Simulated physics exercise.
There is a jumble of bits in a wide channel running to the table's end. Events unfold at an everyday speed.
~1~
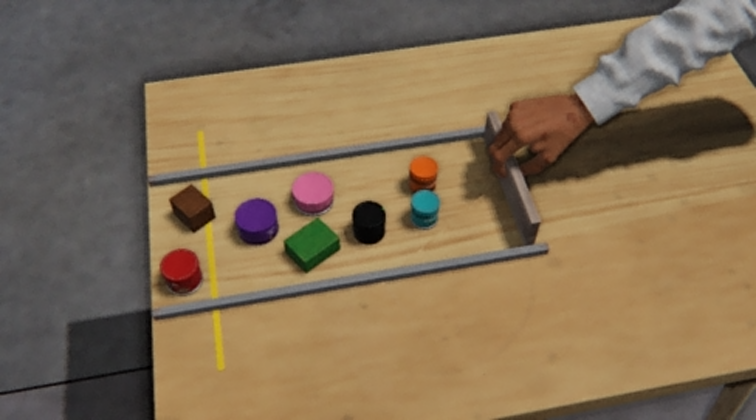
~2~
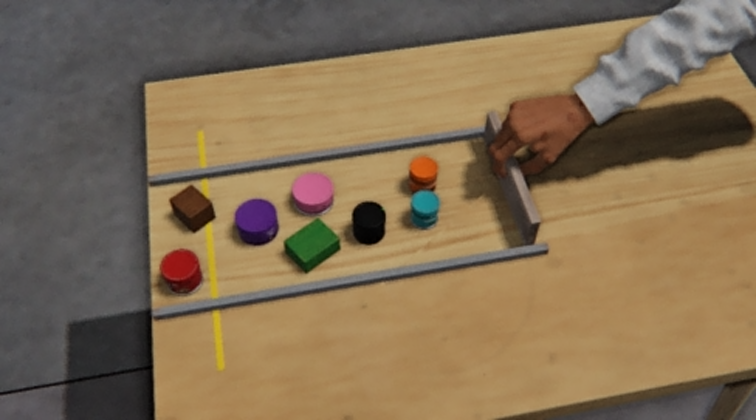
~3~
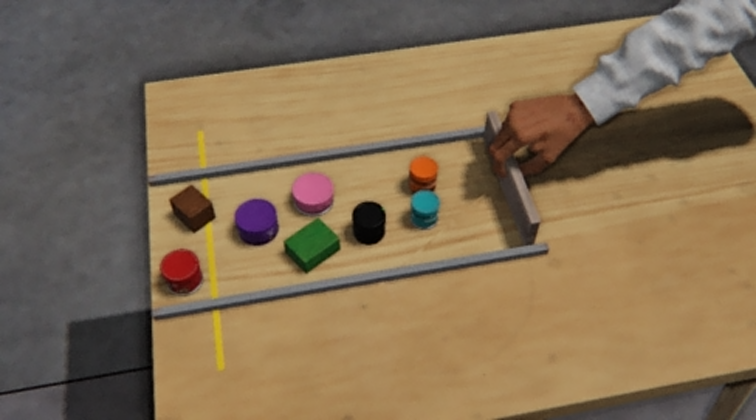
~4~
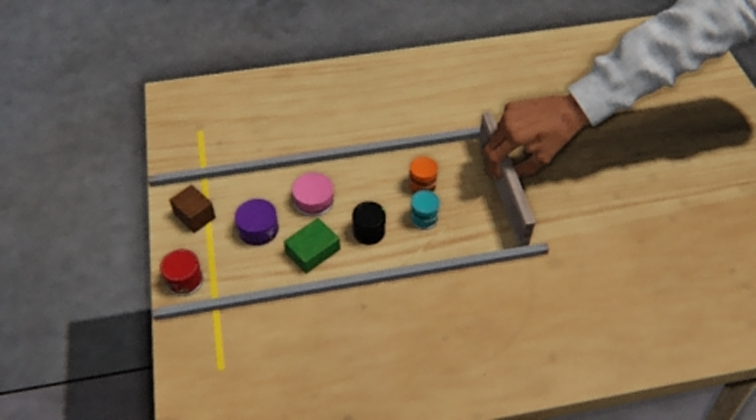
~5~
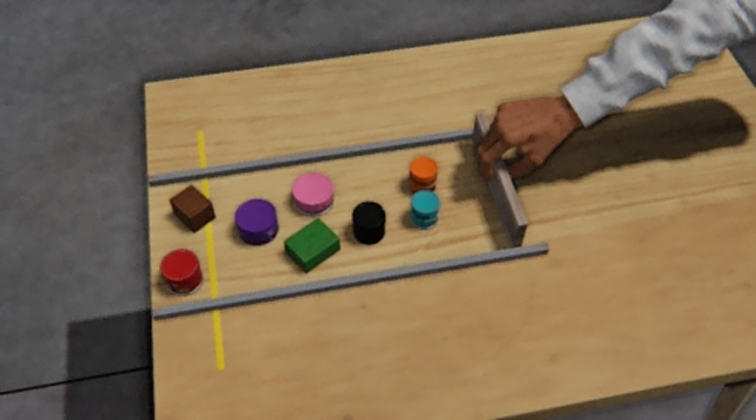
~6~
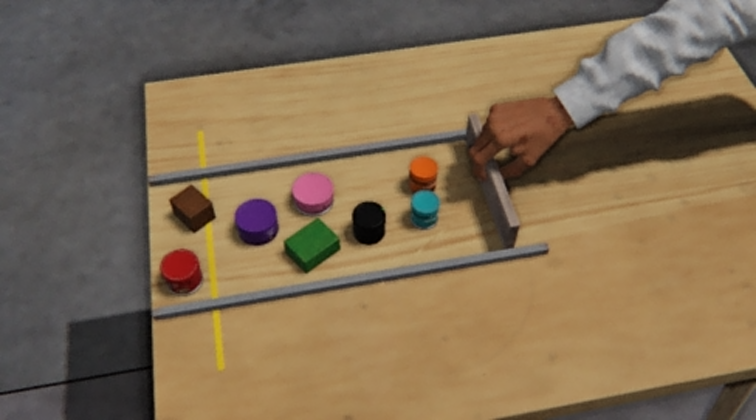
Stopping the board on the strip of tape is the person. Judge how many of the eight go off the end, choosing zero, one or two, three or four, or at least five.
Those that leave the table: One or a pair.
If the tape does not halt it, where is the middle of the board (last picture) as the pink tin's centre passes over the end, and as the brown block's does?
(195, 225) and (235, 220), more or less.
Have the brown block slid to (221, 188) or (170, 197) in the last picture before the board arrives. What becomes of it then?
At the first place it goes off the edge, and at the second it goes off the edge.
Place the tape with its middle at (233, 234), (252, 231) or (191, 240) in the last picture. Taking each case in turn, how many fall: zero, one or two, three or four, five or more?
One after another: Not one, zero, either three or four.
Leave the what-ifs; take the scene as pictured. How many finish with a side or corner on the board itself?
Contact count: 3.
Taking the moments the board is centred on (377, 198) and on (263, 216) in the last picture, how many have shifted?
Counting first: 4, next 7.
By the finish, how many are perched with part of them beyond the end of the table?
The count is 2.
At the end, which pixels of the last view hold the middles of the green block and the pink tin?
The green block at (195, 281), the pink tin at (159, 203).
A little later, none off yet; red tin at rest near (182, 273); brown block at rest near (193, 209); purple tub at rest near (257, 223).
When it is over, the number that fall off is one or two; down, purple tub and brown block.
